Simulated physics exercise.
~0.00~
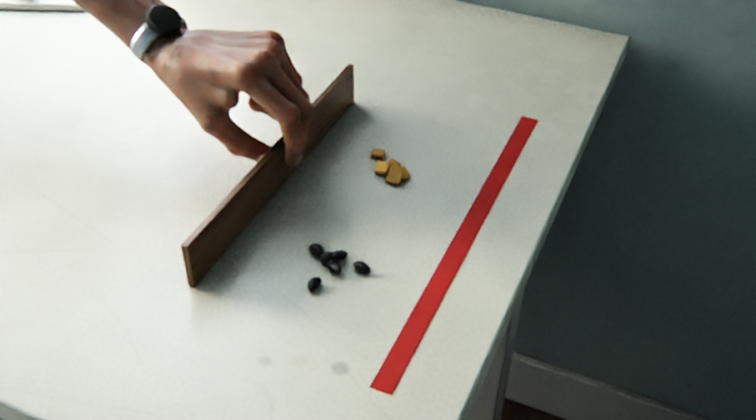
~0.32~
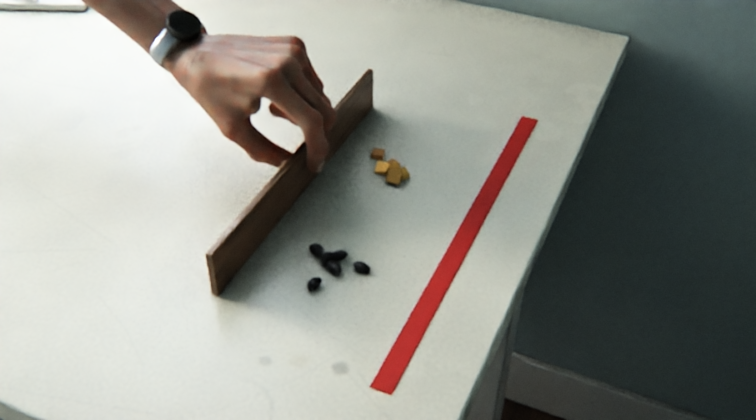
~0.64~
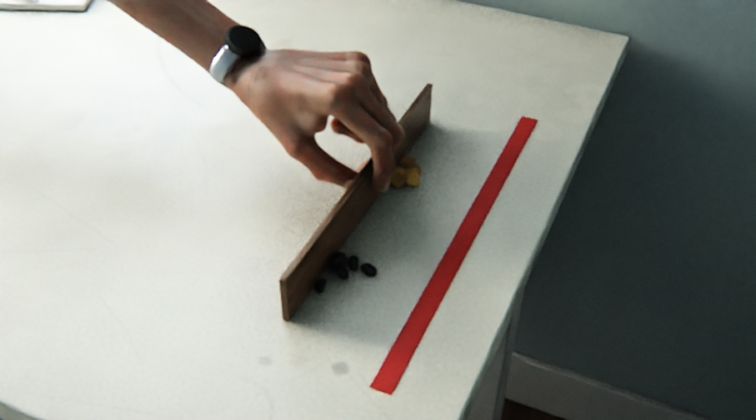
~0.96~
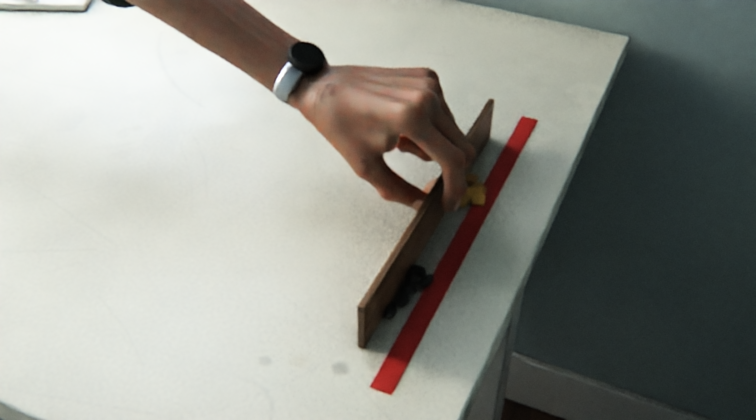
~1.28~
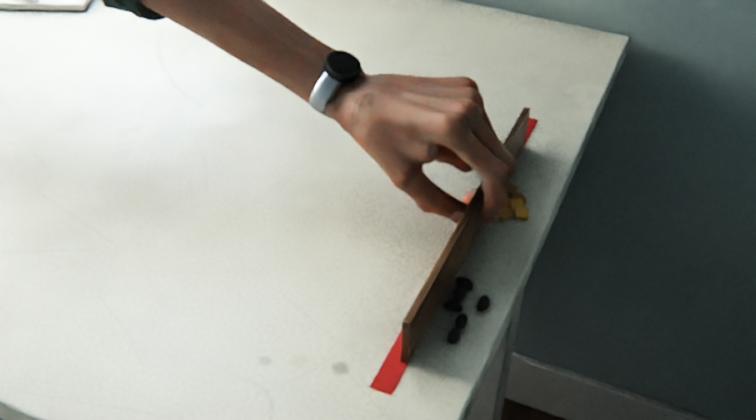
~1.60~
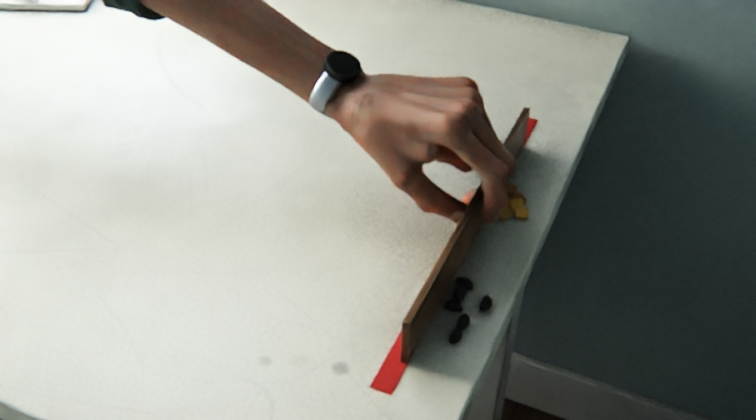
Hand sliding an upright wooden strip rightward, pushing small dark and yellow pieces past red tape and stopping, both piles still on the table.
